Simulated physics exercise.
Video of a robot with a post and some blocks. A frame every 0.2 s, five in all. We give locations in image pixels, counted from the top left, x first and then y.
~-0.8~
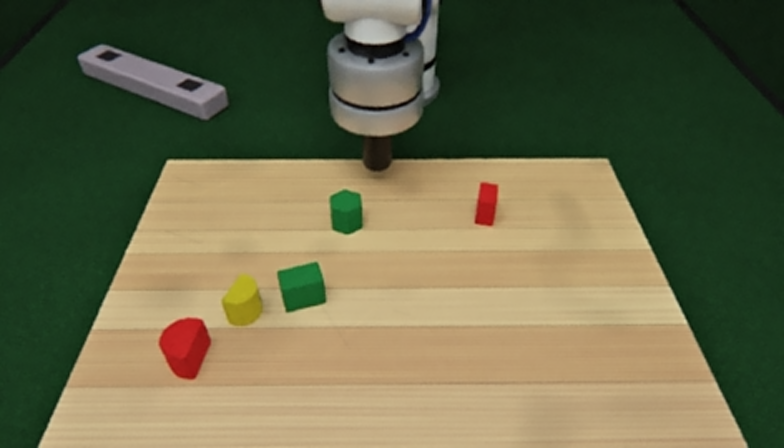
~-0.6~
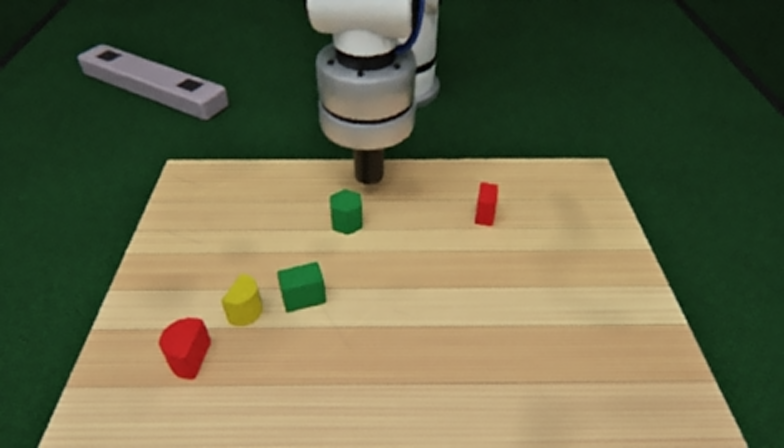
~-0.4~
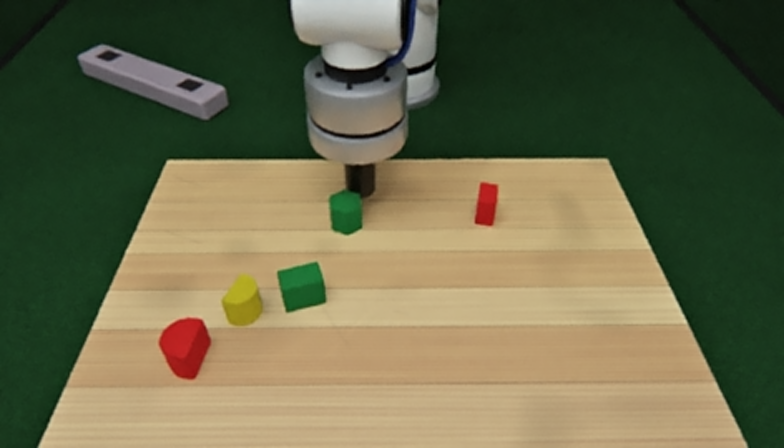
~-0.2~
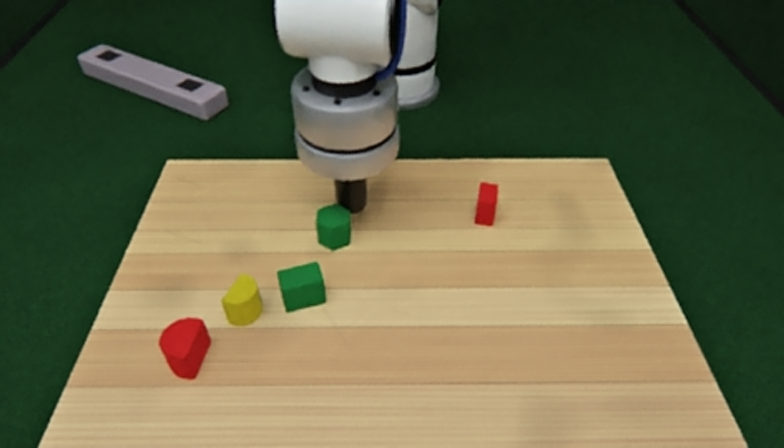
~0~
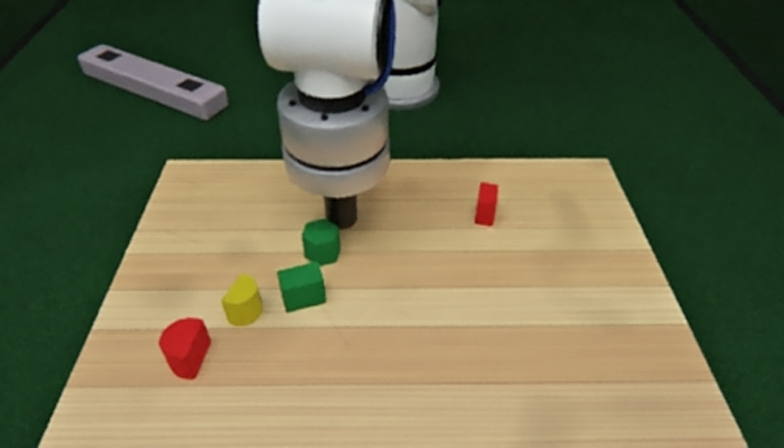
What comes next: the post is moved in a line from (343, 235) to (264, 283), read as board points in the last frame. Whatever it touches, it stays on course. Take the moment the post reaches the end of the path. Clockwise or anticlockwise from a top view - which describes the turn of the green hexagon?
Against the clock.
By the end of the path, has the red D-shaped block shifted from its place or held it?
Same place.
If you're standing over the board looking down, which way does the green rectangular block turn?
Rotates counter-clockwise.
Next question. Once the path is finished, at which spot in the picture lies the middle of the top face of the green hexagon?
About (253, 289).
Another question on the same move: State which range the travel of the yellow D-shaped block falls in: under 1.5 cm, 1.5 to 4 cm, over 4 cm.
From 1.5 to 4 cm.
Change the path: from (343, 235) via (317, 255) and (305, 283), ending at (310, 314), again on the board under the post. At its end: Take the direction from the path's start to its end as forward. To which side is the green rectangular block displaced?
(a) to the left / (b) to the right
It's a.
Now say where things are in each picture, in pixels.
The first frame shows tip of the post at (377, 164), middles of tops, red D-shaped block at (180, 336), yellow D-shaped block at (241, 289), green rectangular block at (300, 275), green hexagon at (346, 200).
The second frame shows post at (369, 177), nothing pushed.
The third frame shows post at (361, 190), nothing pushed.
The fourth frame shows post at (352, 205), green hexagon at (333, 215).
The fifth frame shows post at (342, 220), red D-shaped block at (180, 336), yellow D-shaped block at (241, 289), green rectangular block at (300, 275), green hexagon at (320, 231).
What follows on the original path. One third of the way, post at (315, 236); green hexagon at (297, 250), turned 20° anticlockwise.
Two thirds of the way, post at (289, 251); green rectangular block at (297, 285), turned 30° anticlockwise; green hexagon at (274, 269), turned 40° anticlockwise.
At the end, post at (260, 268); red D-shaped block unmoved; yellow D-shaped block at (219, 310), turned 20° clockwise; green rectangular block at (297, 286), turned 35° anticlockwise; green hexagon at (253, 289), turned 65° anticlockwise.
